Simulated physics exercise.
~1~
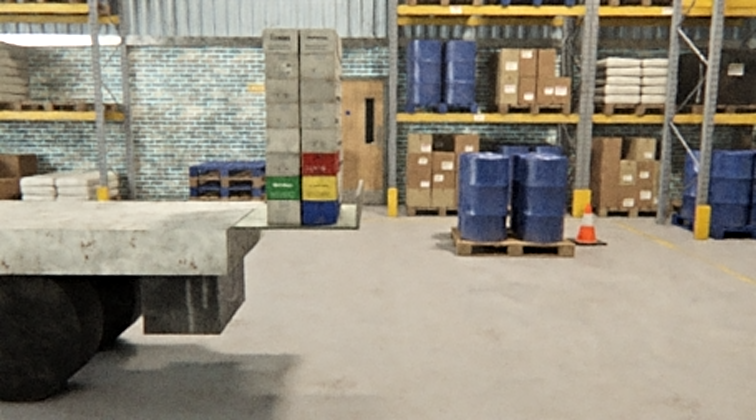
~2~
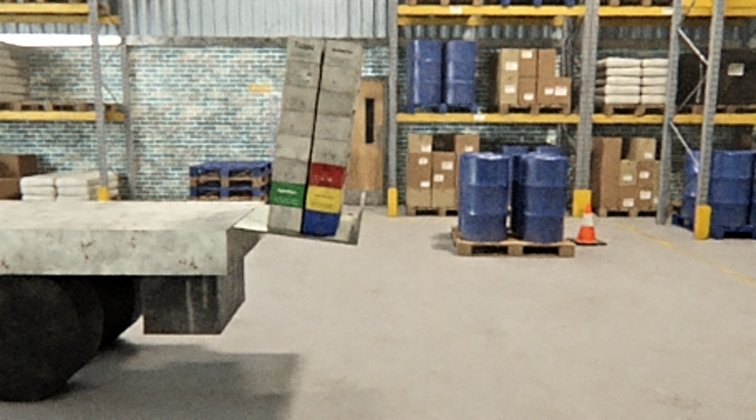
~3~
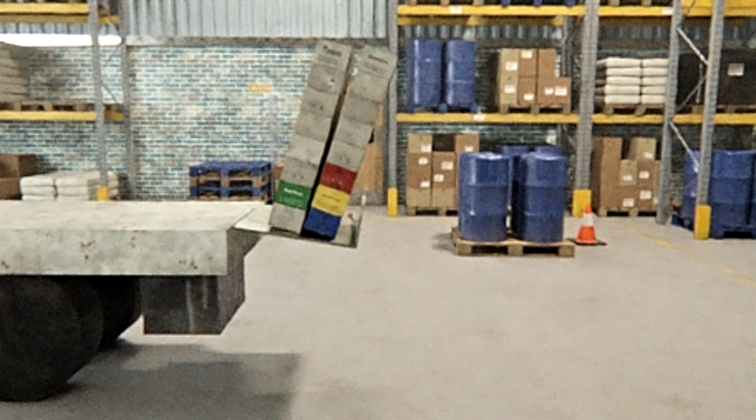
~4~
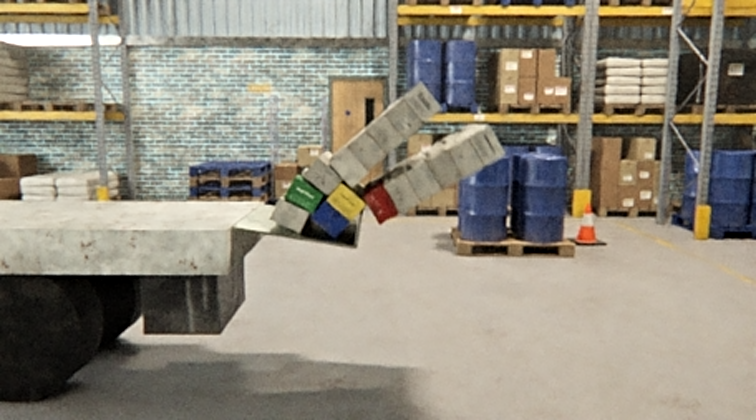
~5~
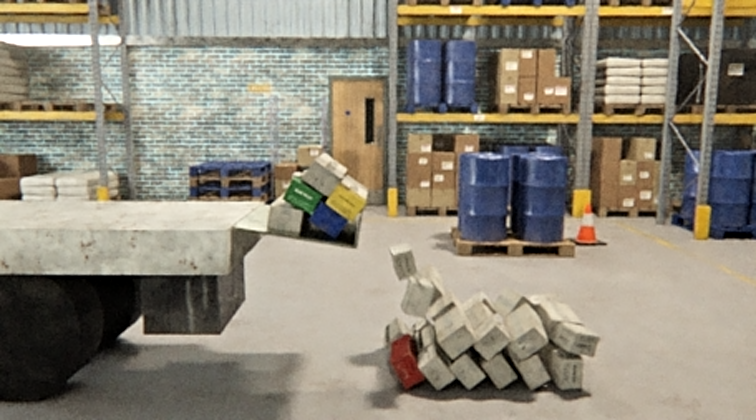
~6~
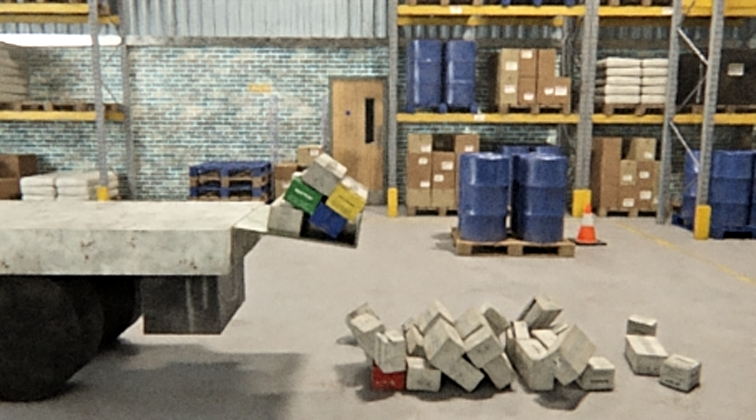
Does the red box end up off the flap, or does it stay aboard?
The red box falls off the flap and ends up on the floor among the pale boxes.
